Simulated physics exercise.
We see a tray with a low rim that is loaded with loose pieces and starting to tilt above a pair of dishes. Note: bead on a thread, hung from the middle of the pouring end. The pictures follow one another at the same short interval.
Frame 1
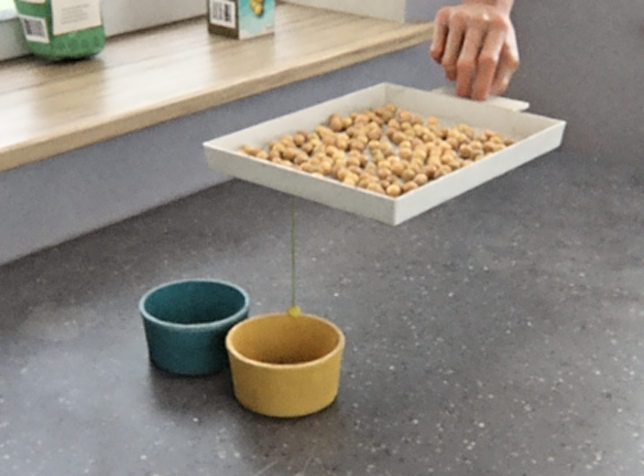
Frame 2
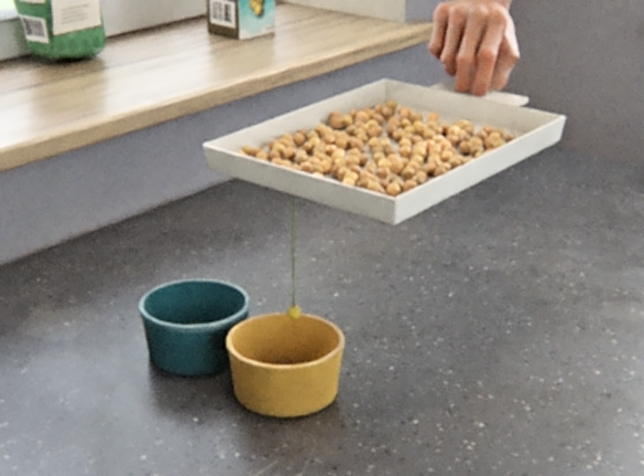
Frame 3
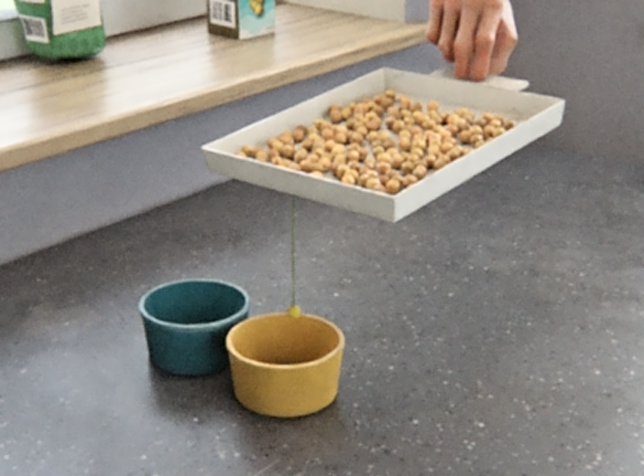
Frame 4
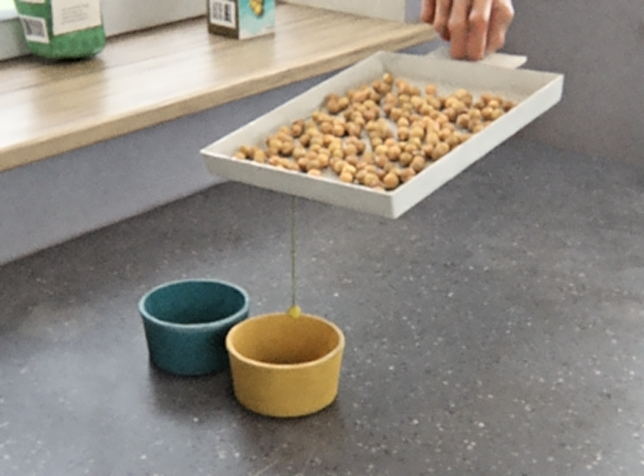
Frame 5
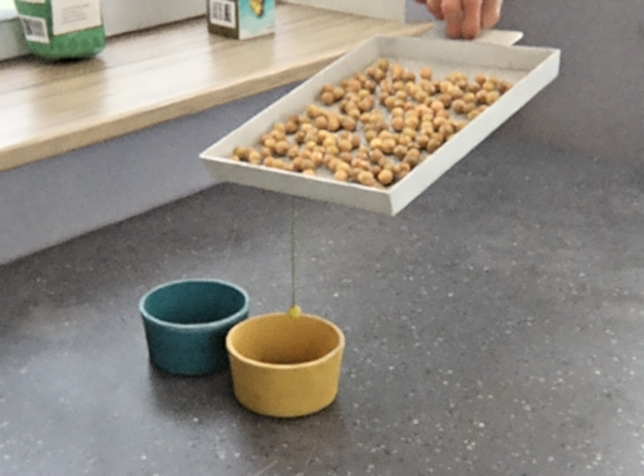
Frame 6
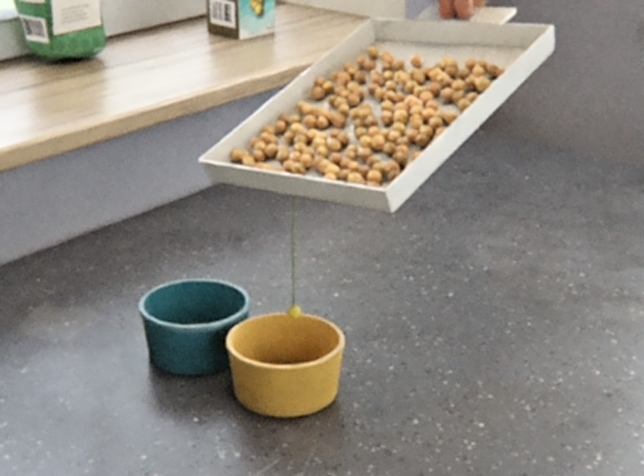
A hand tilts a white tray of round wooden beads above two small dishes.
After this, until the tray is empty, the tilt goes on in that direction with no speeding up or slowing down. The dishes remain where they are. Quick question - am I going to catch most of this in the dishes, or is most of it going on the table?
The amount caught is going to be bigger than the amount missed.
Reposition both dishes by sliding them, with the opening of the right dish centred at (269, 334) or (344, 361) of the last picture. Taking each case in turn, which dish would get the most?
Well, first the left-hand one, then the left-hand one.
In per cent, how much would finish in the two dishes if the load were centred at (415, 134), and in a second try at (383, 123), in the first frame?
The first start yields 70 per cent, the second 70 per cent.
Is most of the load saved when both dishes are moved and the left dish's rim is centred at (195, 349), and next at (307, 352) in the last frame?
First try: A minority; second try: A minority.
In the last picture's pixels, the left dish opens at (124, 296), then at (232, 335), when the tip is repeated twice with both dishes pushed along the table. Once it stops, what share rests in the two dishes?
The first position comes out at 70 per cent, the other at 40 per cent.
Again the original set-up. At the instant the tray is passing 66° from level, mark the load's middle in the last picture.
Its middle sits at about pixel (270, 144).
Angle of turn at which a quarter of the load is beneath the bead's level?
A tilt of roughly 90°.
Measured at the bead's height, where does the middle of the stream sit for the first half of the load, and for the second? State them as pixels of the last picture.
It passes near (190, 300) first and then near (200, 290).
Soon, tray tipped steeply; nearly all on the tray; a small part in the air.
A while on, tray tipped past a quarter turn; a small part on the tray; a small part in the right dish; about half in the left dish; about a quarter outside both; about a quarter in the air.
Towards the end, tray tipped past a quarter turn; a small part in the right dish; about two thirds in the left dish; about a quarter outside both; a stray few in the air.
Finally, tray tipped past a quarter turn; a small part in the right dish; about two thirds in the left dish; about a quarter outside both; a stray few in the air.
